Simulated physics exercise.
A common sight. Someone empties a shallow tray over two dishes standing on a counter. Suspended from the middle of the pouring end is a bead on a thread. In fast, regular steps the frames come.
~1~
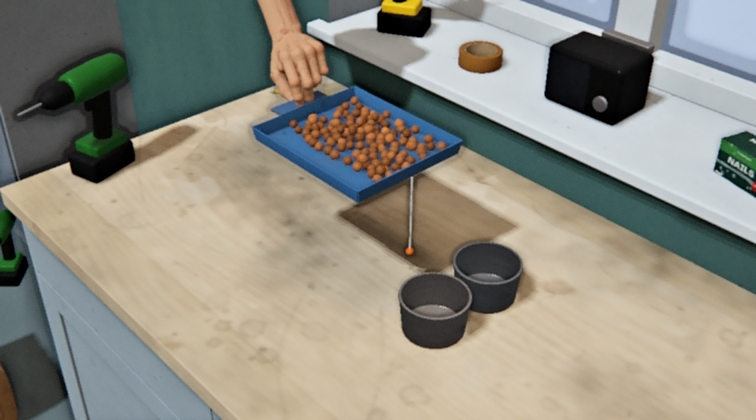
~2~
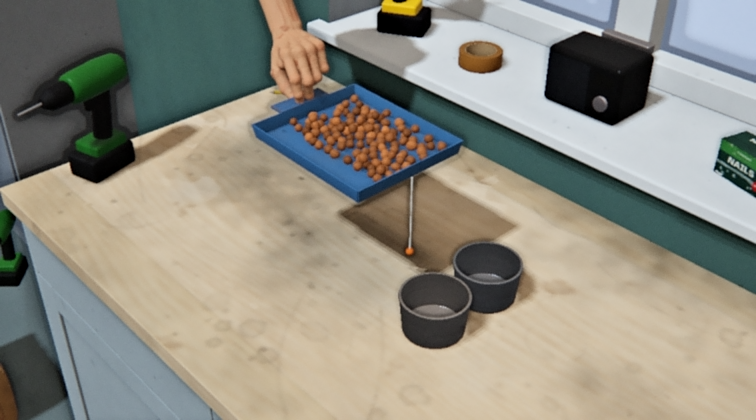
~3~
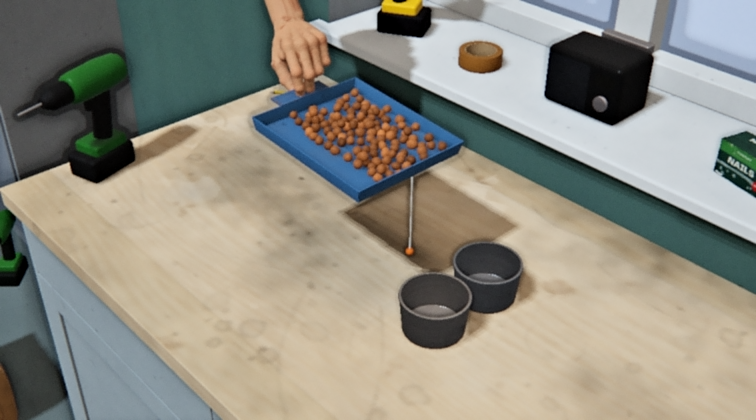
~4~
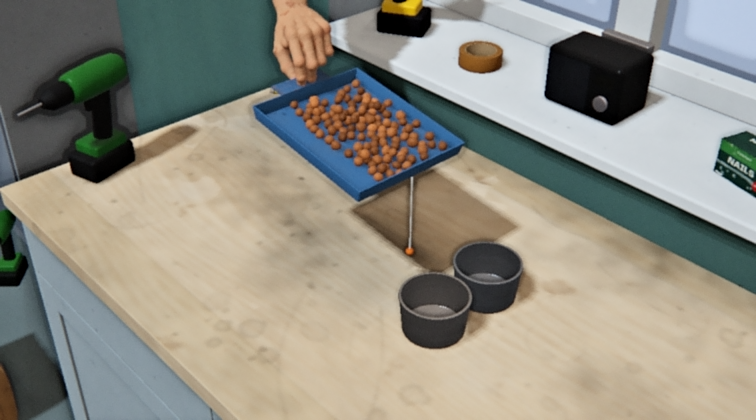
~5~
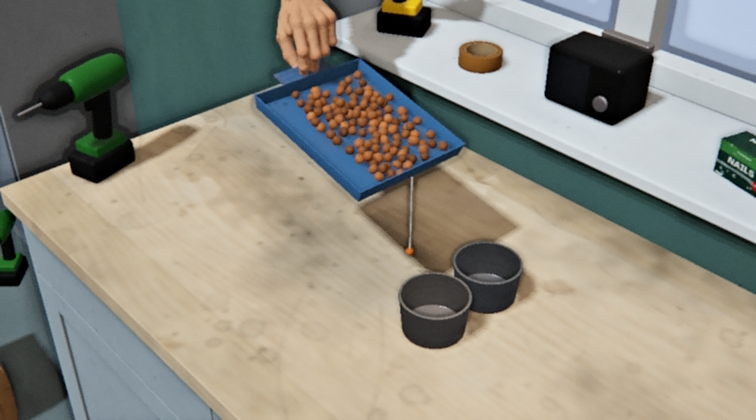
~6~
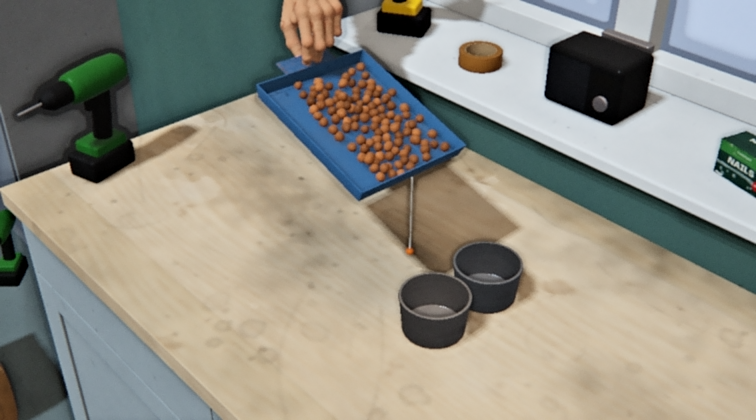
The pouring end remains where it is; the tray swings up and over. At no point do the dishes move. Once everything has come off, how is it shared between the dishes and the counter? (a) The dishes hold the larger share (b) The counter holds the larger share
Option a: The dishes hold the larger share.
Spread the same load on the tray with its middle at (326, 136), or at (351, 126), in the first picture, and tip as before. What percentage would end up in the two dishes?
Around 70 then around 70 per cent.
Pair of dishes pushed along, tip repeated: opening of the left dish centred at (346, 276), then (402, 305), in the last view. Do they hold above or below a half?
For the earlier try a smaller portion is kept, for the later one a larger portion.
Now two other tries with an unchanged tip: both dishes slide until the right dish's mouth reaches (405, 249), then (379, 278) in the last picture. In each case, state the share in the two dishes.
In turn 0 and 0 in a hundred.
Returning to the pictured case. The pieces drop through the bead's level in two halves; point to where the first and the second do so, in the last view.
I'd say around (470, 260) at first, then around (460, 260).
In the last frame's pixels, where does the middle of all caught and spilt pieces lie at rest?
I'd place the middle at about (472, 298).
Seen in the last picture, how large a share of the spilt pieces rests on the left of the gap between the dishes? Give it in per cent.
70 per cent, about.
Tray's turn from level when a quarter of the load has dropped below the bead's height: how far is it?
At about 115°.
Shortly afterwards, tray tipped steeply; all but a few on the tray; only a few in the air.
Next, tray tipped past a quarter turn; all but a few on the tray; only a few in the right dish; only a few outside both.
Some moments later, tray tipped past a quarter turn; near a third in the left dish; near half in the right dish; near a quarter outside both.
In the end, tray tipped past a quarter turn; near a third in the left dish; near half in the right dish; near a quarter outside both.
